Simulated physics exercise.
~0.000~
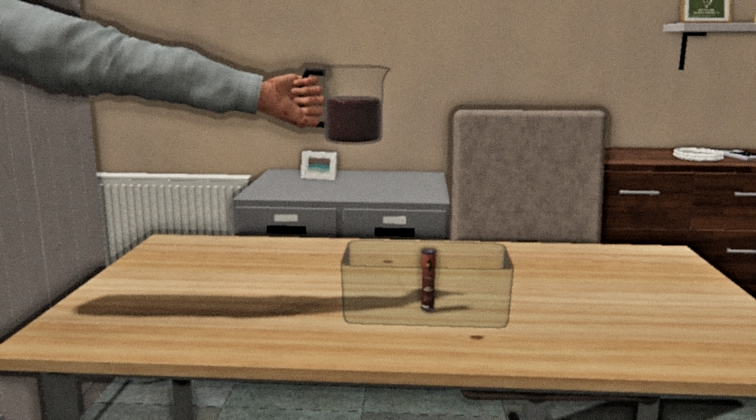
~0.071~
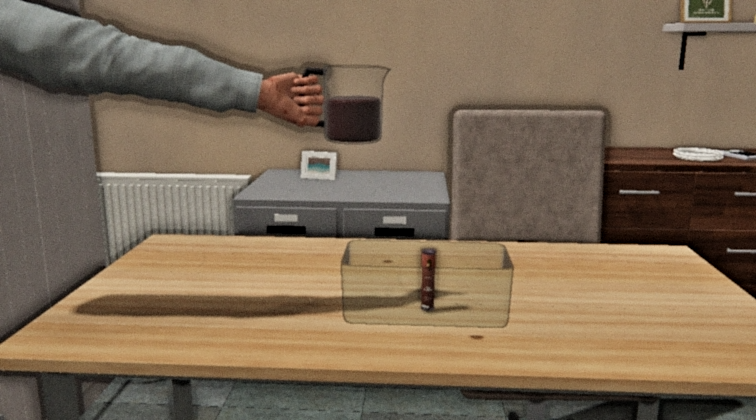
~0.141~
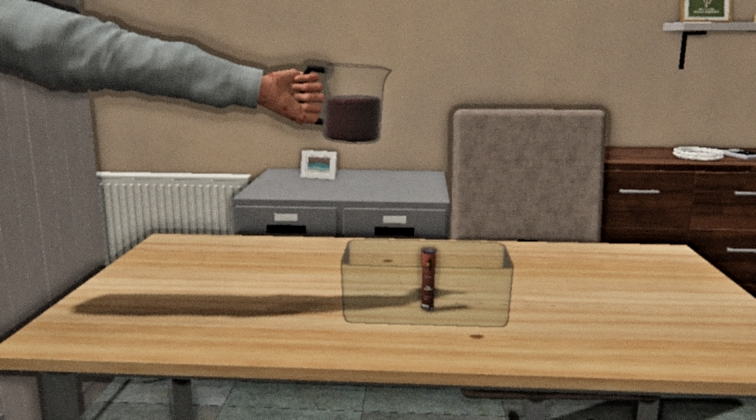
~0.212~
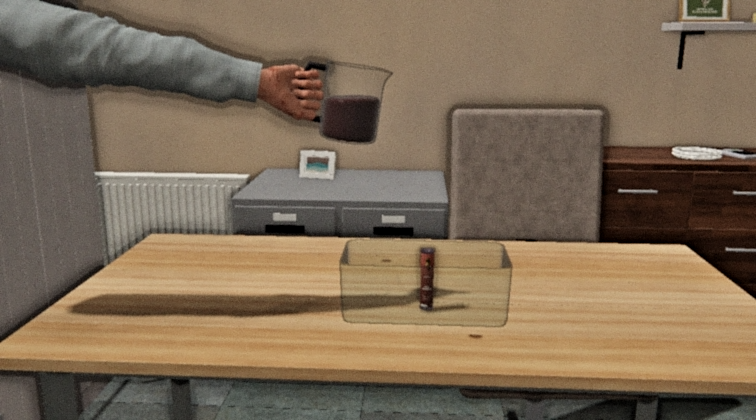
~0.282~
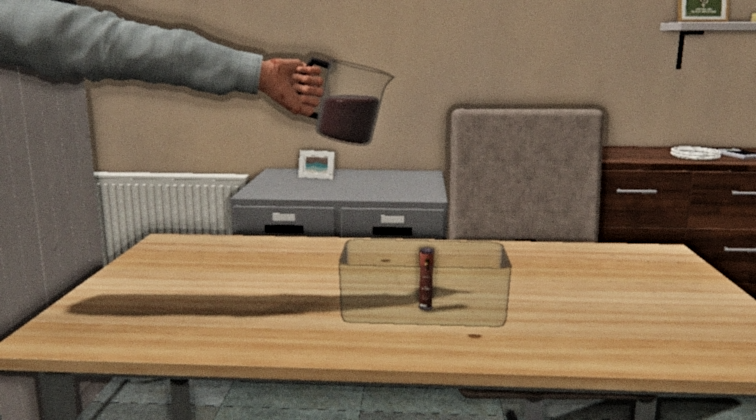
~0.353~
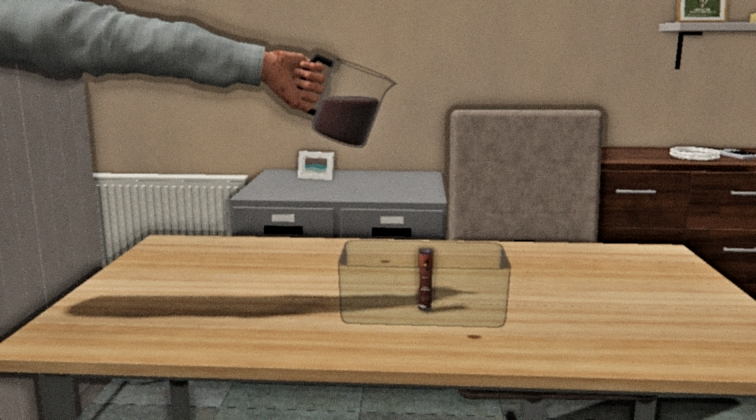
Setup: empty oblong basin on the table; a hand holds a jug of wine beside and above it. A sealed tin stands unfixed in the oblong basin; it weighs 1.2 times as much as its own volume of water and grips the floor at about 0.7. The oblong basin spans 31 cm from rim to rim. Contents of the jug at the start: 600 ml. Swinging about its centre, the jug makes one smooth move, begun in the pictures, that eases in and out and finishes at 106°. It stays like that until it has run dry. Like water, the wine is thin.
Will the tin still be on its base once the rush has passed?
Yes, it is still upright.
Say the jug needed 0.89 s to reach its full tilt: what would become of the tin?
In that case the tin stays vertical.
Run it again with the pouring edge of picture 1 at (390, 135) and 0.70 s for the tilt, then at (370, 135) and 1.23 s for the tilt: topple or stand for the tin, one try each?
Try 1: Tipped over; try 2: Tipped over.
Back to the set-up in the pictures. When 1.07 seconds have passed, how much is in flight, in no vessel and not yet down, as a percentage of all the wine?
Near 40 per cent, I'd say.
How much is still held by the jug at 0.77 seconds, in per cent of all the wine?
Some 92 per cent.
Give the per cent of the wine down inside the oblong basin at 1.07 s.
26 %, more or less.
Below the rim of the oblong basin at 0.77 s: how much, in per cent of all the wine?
Roughly 0 percent.
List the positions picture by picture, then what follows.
In the first frame, it leans 0°; its right rim is at (391, 68); the wine meets the walls at (327, 99) and (381, 99); the oblong basin's rim runs from (345, 253) to (509, 257); the tin's top is at (429, 254).
In the second frame, it leans 1°; its right rim is at (391, 68); the wine meets the walls at (327, 99) and (381, 99).
In the third frame, it leans 3°; its right rim is at (392, 69); the wine meets the walls at (326, 98) and (381, 98).
In the fourth frame, it leans 8°; its right rim is at (393, 72); the wine meets the walls at (325, 98) and (380, 98).
In the fifth frame, it leans 13°; its right rim is at (395, 76); the wine meets the walls at (323, 99) and (380, 99).
In the sixth frame, it leans 20°; its right rim is at (397, 83); the wine meets the walls at (321, 100) and (380, 100).
Then, 0.77 s in, the tilt is 73° and 92 per cent is still to pour; the tin stands where it began.
Then, 1.07 s in, the tilt is 102° and 35 per cent is still to pour; the tin stands where it began.
Then, 1.39 s in, the tilt is 106° and 4 per cent is still to pour; the tin stands where it began.
Then, 1.73 s in, the tilt is 106° and 0 per cent is still to pour; the tin stands where it began.
Finally, the tin stands where it began.
